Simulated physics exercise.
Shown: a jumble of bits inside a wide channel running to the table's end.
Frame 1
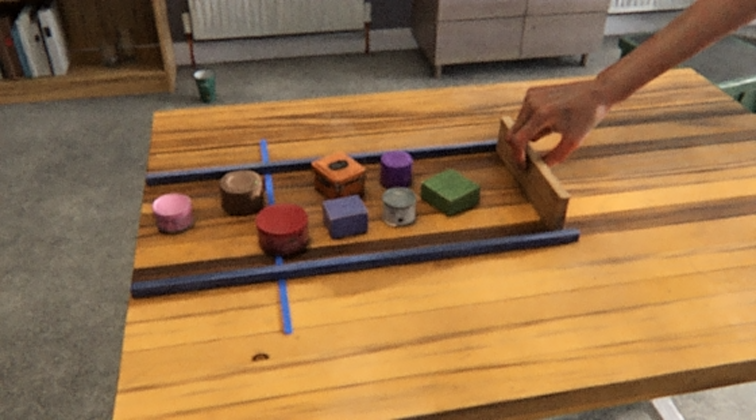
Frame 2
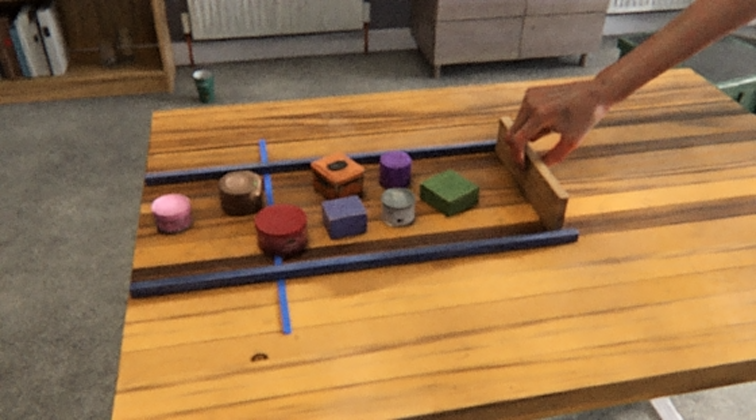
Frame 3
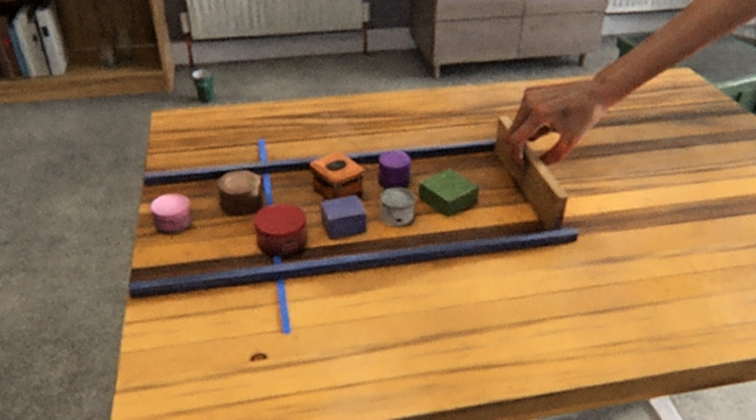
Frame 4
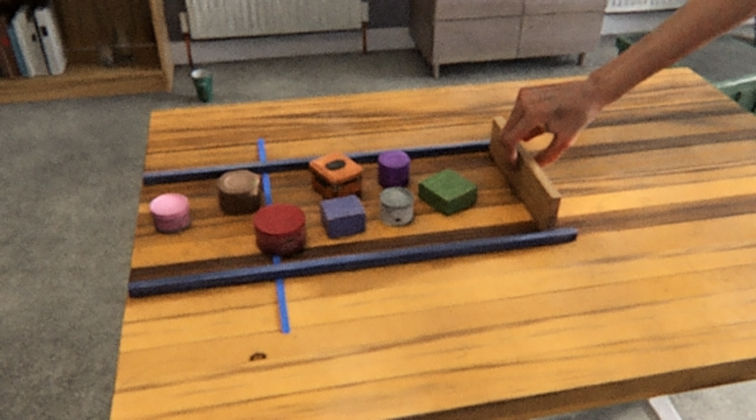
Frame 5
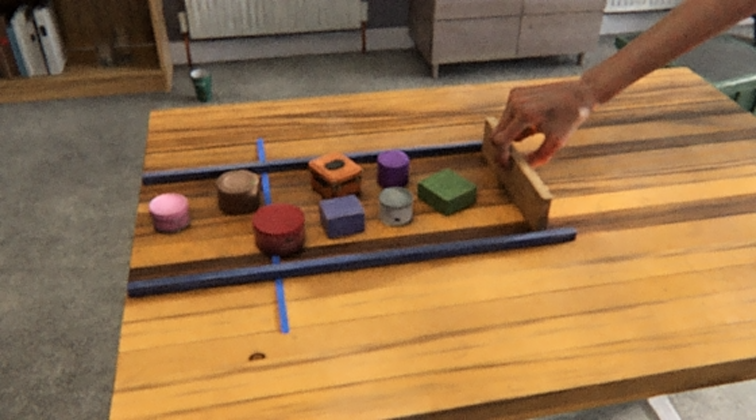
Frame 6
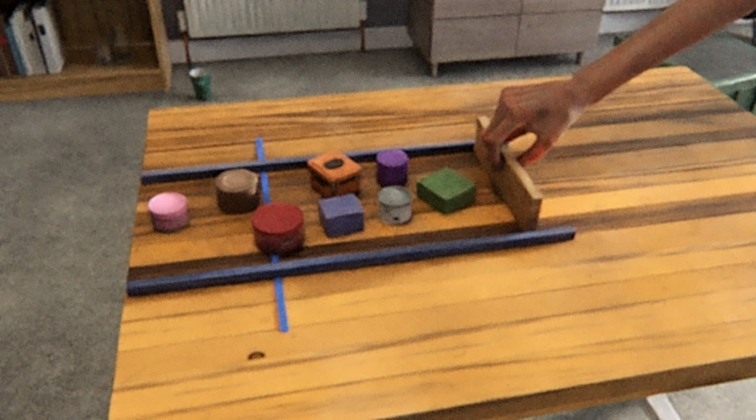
A hand reaches in from the upper right and grips an upright wooden board across a wide channel between two dark blue strips on a striped wooden table, seen from above at an angle. Inside sit pink, brown and red tubs near blue tape at left, with orange, purple, blue, grey and green pieces rightward. The hand slides the board slightly left, while the pieces stay put and the view barely shifts.
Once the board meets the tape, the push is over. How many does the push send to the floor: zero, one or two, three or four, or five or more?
Nothing goes over.
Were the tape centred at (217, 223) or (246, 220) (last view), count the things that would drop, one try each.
Try by try, 2 and 0.
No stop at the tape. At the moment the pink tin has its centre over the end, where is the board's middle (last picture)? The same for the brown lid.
The middle is at (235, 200) when it's the pink tin, and at (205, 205) when it's the brown lid.
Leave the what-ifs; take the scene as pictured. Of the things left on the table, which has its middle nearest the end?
That would be the pink tin.
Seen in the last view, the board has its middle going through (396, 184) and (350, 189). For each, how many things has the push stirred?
It comes to 6 for the first spot, 6 for the other.
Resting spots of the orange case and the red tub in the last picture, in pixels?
Look around (212, 180) for the first and around (173, 255) for the second.
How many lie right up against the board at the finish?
3 in contact.
Soon after, none off yet; pink tin at rest near (169, 213); brown lid at rest near (237, 191); red tub at rest near (279, 228).
Then, none off yet; pink tin at rest near (169, 213); brown lid at rest near (237, 191); red tub moved about its own width near (241, 241).
At rest, the number that fall off is zero.
